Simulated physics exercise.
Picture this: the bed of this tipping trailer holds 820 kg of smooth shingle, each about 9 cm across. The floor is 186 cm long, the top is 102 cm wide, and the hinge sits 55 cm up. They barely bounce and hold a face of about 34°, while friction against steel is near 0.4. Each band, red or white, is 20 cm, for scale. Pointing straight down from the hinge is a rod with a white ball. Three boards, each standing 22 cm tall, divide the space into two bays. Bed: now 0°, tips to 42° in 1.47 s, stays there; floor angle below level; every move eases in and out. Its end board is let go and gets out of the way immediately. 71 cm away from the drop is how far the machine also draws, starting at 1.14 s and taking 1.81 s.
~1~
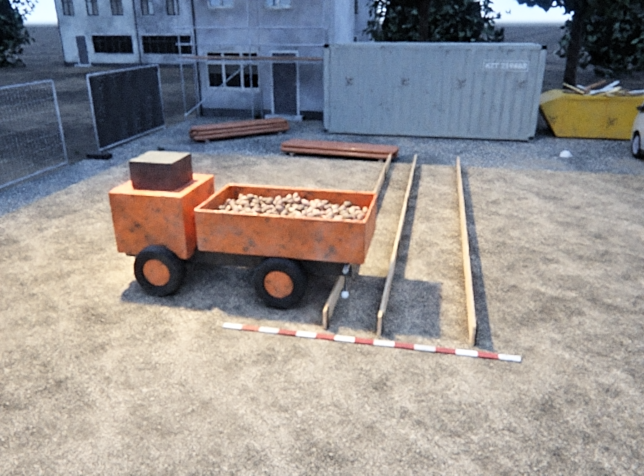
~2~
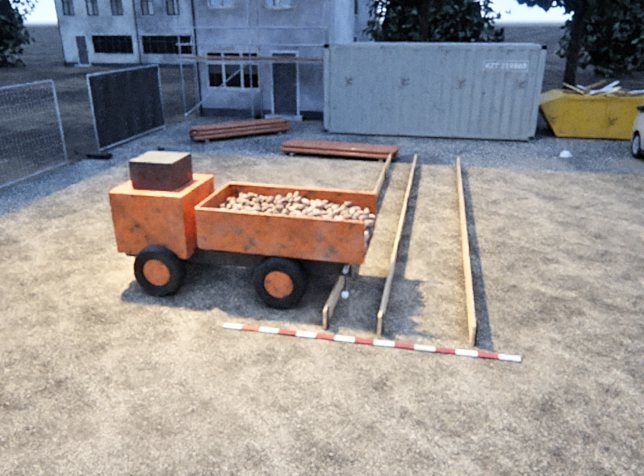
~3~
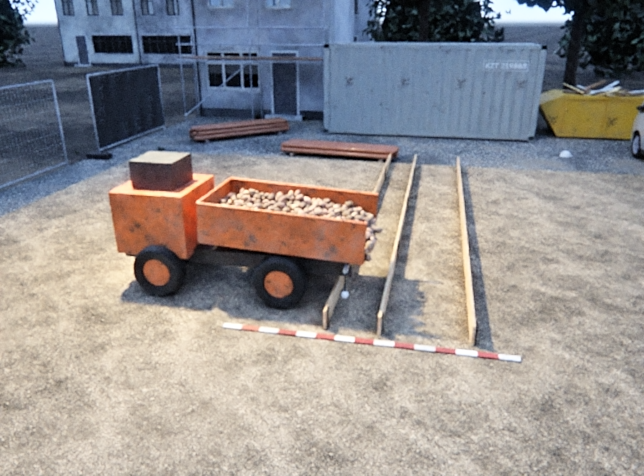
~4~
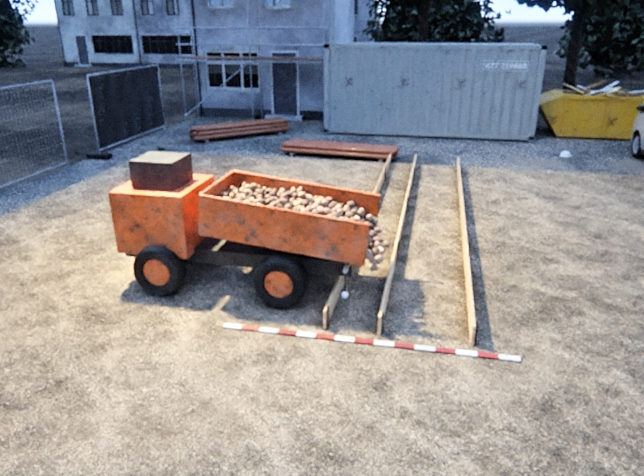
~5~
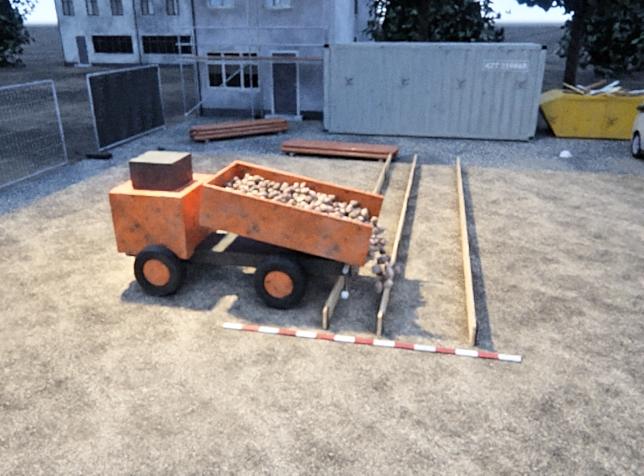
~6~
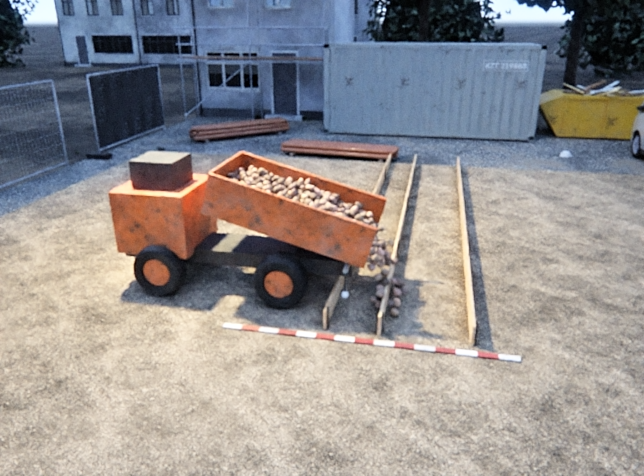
An orange trailer's bed tilts down to the right as stones spill out between boards.
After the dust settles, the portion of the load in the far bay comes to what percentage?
It comes to roughly 60 per cent.
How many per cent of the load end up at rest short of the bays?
I'd put it near 0 per cent.
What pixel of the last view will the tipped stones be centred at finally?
(406, 290).
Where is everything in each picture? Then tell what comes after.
The bed is at 0°, its lip at (363, 264); the top of the load is at (279, 202), in the first picture.
Lip at (363, 264), floor tilted 1°, highest stones at (280, 201), in the second picture.
Lip at (363, 264), floor tilted 3°, highest stones at (266, 197); 1 % has left, in the third picture.
Lip at (364, 265), floor tilted 6°, highest stones at (240, 191); 2 % has left, in the fourth picture.
Lip at (364, 266), floor tilted 11°, highest stones at (244, 183); 4 % has left, in the fifth picture.
Lip at (364, 268), floor tilted 15°, highest stones at (246, 175); 5 % has left, in the sixth picture.
A little later the floor is at 35°; 81 % in the bed, 11 % in the near bay, 8 % in the far bay; the foremost stones are at (431, 300).
Then the floor is at 42°; 36 % in the bed, 25 % in the near bay, 39 % in the far bay; the foremost stones are at (462, 296).
Later still the floor is at 42°; 0 % in the bed, 37 % in the near bay, 62 % in the far bay; the foremost stones are at (480, 300).
In the end the floor is at 42°; 0 % in the bed, 37 % in the near bay, 62 % in the far bay; the foremost stones are at (480, 300).
